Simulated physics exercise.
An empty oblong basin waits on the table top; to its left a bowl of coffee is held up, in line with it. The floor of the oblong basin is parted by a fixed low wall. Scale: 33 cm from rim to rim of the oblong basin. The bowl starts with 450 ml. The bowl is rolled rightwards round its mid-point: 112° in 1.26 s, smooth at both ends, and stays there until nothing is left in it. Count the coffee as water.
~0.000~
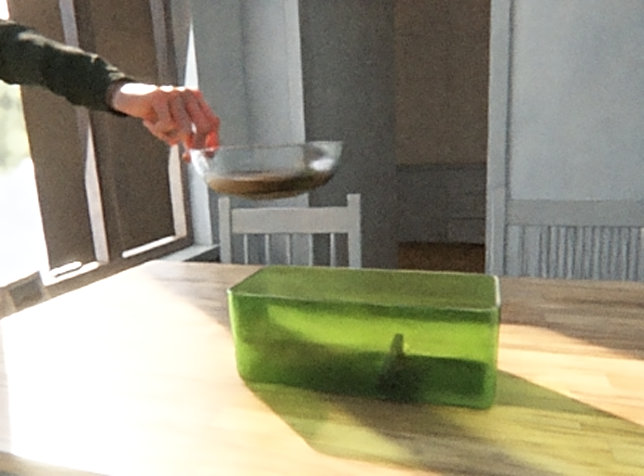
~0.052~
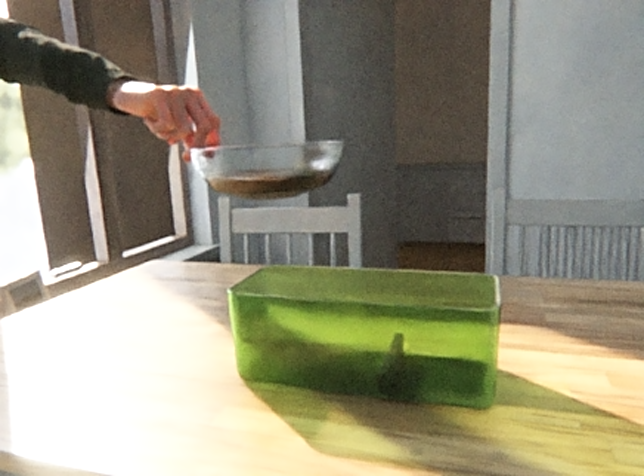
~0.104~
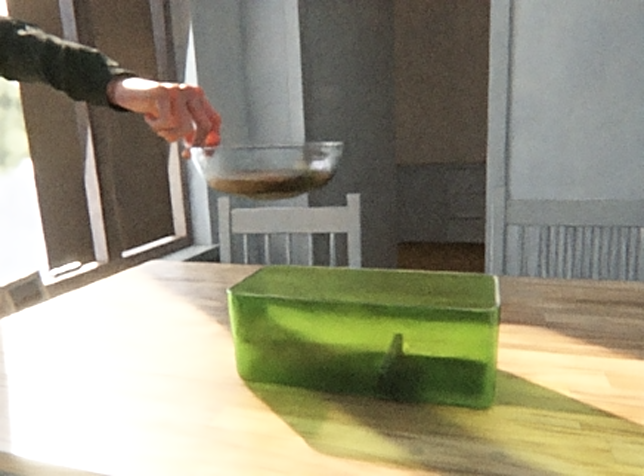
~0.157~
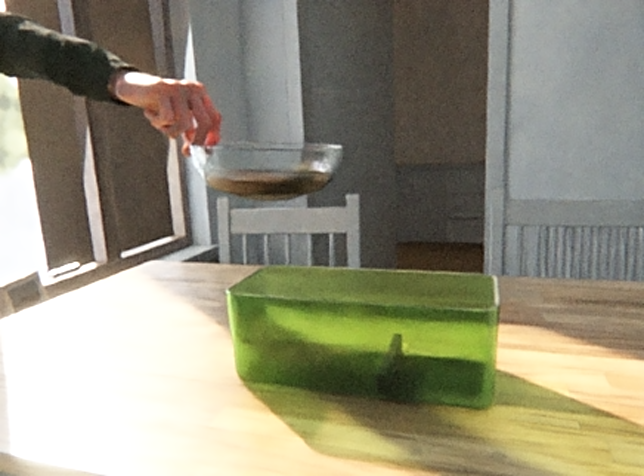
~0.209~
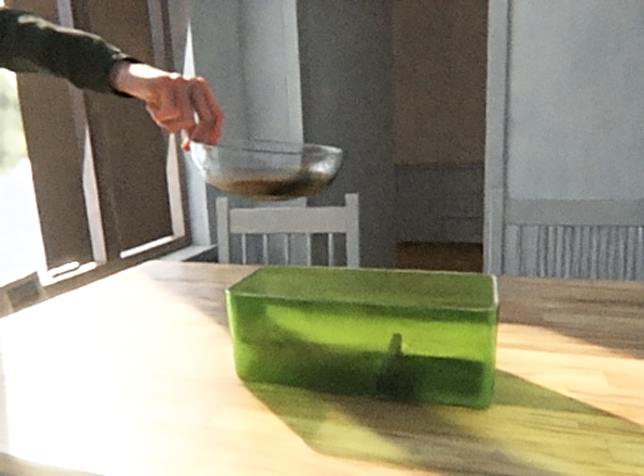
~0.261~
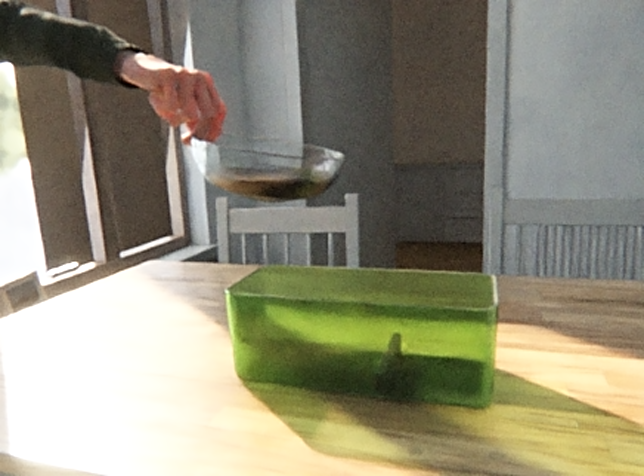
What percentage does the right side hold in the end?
The far part has some 21 per cent.
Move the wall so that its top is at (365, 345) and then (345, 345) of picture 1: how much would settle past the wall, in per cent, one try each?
First 55, then 75 per cent.
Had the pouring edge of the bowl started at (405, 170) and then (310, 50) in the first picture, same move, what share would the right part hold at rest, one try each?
First 75, then 10 per cent.
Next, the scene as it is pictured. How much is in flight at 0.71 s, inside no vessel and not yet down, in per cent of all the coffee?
Near 38 in a hundred.
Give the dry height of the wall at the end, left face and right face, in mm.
Some 14 mm on the left and 22 mm on the right.
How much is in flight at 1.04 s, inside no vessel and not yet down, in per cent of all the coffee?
About 3 per cent.
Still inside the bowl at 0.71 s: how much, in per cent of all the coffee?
Some 38 per cent.
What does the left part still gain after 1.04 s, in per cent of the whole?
Some 1 per cent.
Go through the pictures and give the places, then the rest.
In the first frame, it leans 0°; its right rim is at (339, 144); the coffee meets the walls at (217, 175) and (332, 173); the oblong basin's rim runs from (247, 279) to (499, 293); the wall's top is at (392, 352).
In the second frame, it leans 0°; its right rim is at (340, 145); the coffee meets the walls at (217, 174) and (332, 173).
In the third frame, it leans 2°; its right rim is at (340, 147); the coffee meets the walls at (217, 173) and (331, 173).
In the fourth frame, it leans 4°; its right rim is at (340, 150); the coffee meets the walls at (217, 173) and (331, 175).
In the fifth frame, it leans 7°; its right rim is at (340, 155); the coffee meets the walls at (217, 171) and (331, 177).
In the sixth frame, it leans 11°; its right rim is at (341, 160); the coffee meets the walls at (219, 170) and (333, 177).
After 0.71 s the tilt is 67° and 38 per cent is still to pour, 19 is left of the wall and 6 right of it.
After 1.04 s the tilt is 104° and 0 per cent is still to pour, 77 is left of the wall and 20 right of it.
After 1.38 s the tilt is 112° and 0 per cent is still to pour, 78 is left of the wall and 21 right of it.
After 1.76 s the tilt is 112° and 0 per cent is still to pour, 78 is left of the wall and 21 right of it.
In the end 78 per cent lies left of the wall, 21 right of it and 0 outside.
